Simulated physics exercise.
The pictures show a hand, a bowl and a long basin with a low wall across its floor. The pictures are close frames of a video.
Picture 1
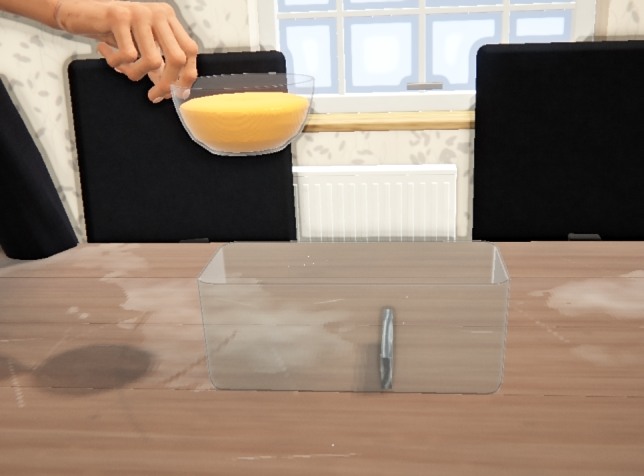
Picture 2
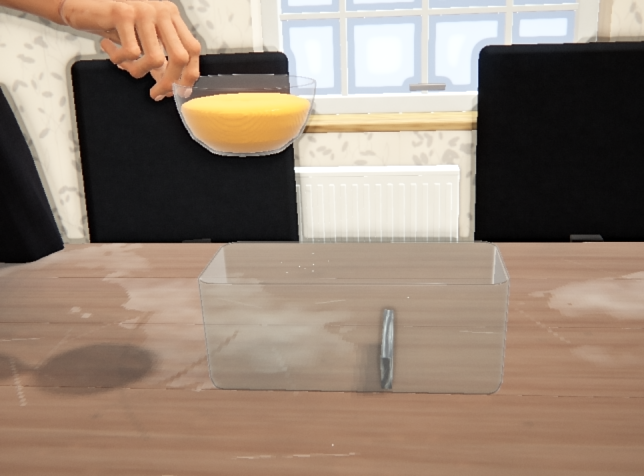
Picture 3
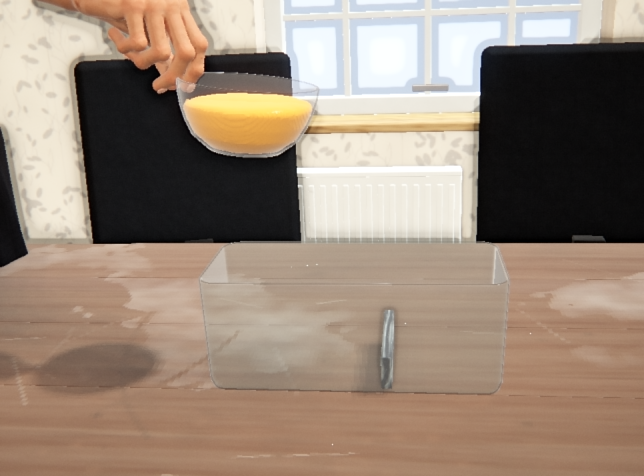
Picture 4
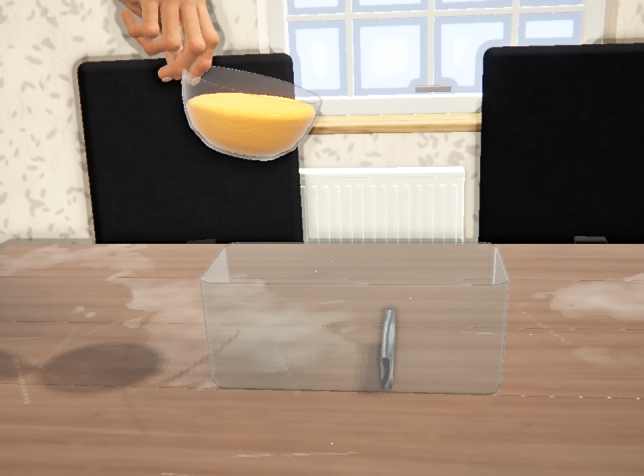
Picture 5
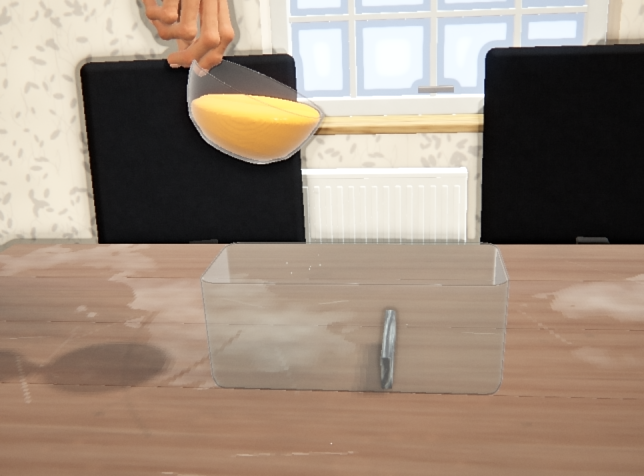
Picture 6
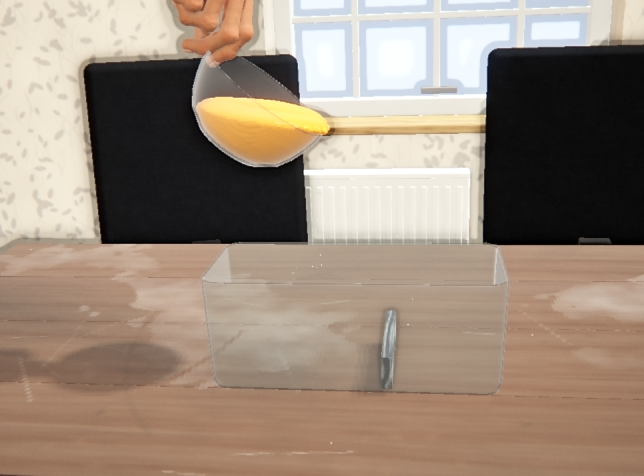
A hand holding a clear glass bowl of yellow-orange juice above a wooden table gradually tilts it to the right, until the juice reaches the lower rim, above and left of the center of a long transparent basin.
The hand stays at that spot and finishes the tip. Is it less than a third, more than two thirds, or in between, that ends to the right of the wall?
In the end not even a third is right of the wall.
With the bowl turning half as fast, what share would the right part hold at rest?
Near 35 %.
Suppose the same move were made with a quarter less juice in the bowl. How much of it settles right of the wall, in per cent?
Roughly 10 in a hundred.
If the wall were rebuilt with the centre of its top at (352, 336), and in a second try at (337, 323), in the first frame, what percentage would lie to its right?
First some 60, then 70 per cent.
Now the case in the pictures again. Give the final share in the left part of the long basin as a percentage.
It comes to 70 per cent or so.
A moment on, the bowl is tipped right over and 5 per cent is still to pour, 40 is left of the wall and 4 right of it.
Next, the bowl is tipped right over and 0 per cent is still to pour, 84 is left of the wall and 13 right of it.
Then the bowl is tipped right over and 0 per cent is still to pour, 71 is left of the wall and 18 right of it.
Later the bowl is tipped right over and 0 per cent is still to pour, 72 is left of the wall and 19 right of it.
At rest 72 per cent lies left of the wall, 19 right of it and 9 outside.
